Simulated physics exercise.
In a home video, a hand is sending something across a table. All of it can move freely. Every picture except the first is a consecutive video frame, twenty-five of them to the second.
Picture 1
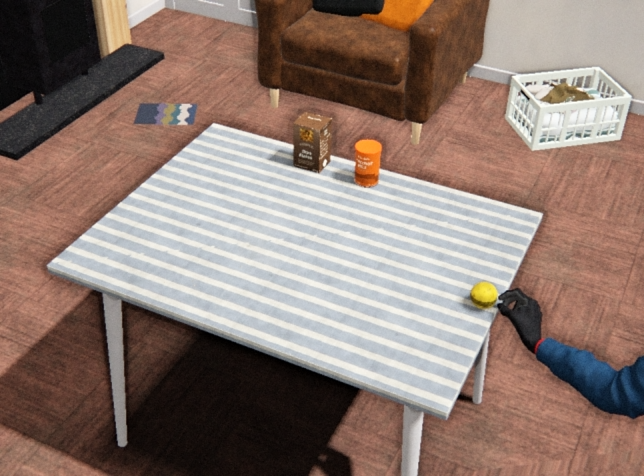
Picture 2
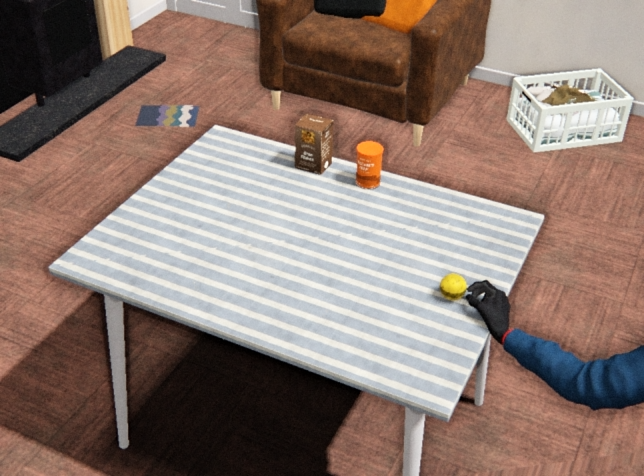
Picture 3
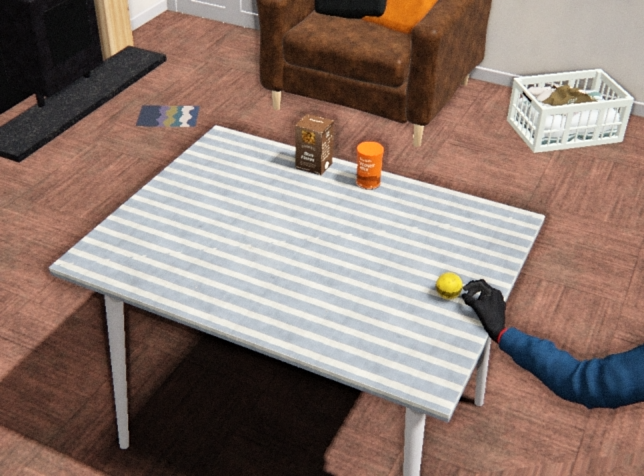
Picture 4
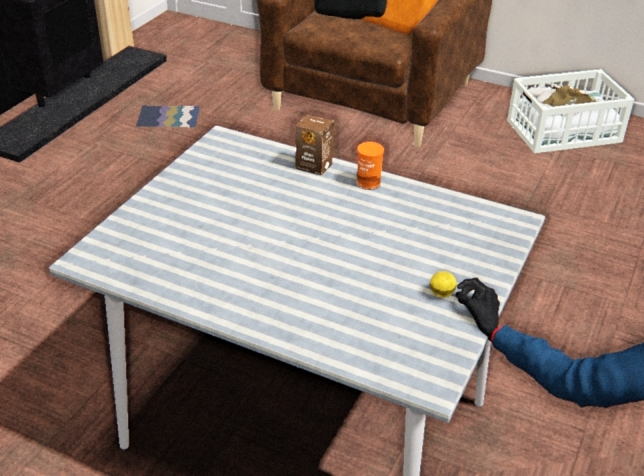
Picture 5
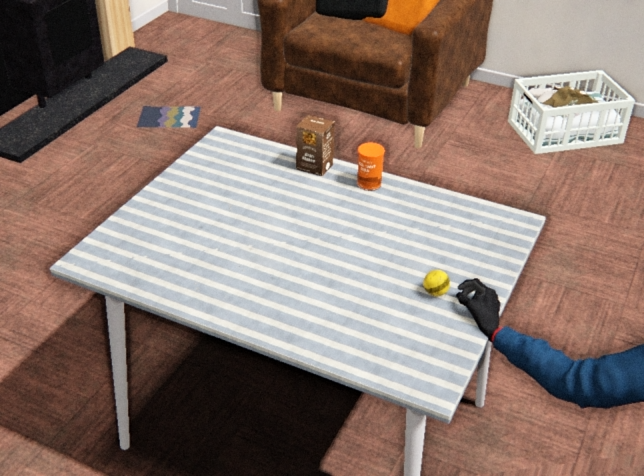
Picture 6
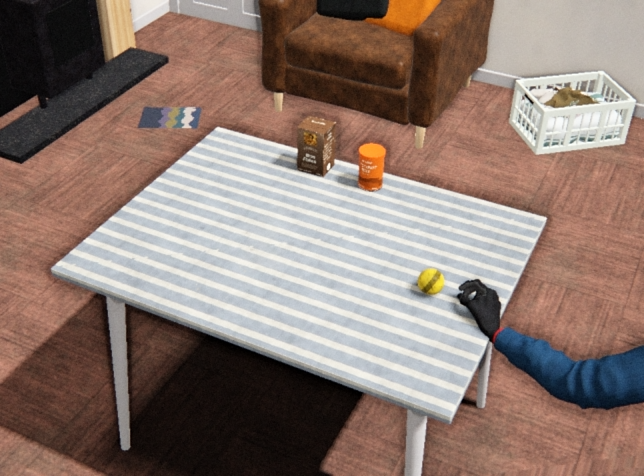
In a living room, a table with a striped top holds a brown box and an orange container, with an armchair behind it. A gloved hand at the right edge pushes a small yellow ball leftward across the tabletop. The ball then separates from the fingers and rolls slightly farther left.
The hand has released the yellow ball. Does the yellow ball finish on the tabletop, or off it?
The yellow ball finishes on the tabletop.
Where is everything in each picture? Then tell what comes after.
The first picture shows under the hand; yellow ball (484, 296).
The second picture shows under the hand; yellow ball (453, 287).
The third picture shows under the hand; yellow ball (449, 286).
The fourth picture shows yellow ball (443, 284).
The fifth picture shows yellow ball (437, 283) shifted a little.
The sixth picture shows yellow ball (431, 282) shifted a little.
Then, 0.20 s on from there, yellow ball shifted well along near (402, 272).
Then, 0.40 s on from there, yellow ball shifted well along near (378, 265).
Then, 0.70 s on from there, yellow ball shifted well along near (354, 257).
In the end, moved from the start, yellow ball. At the end, from the last picture's camera, yellow ball near (340, 253).
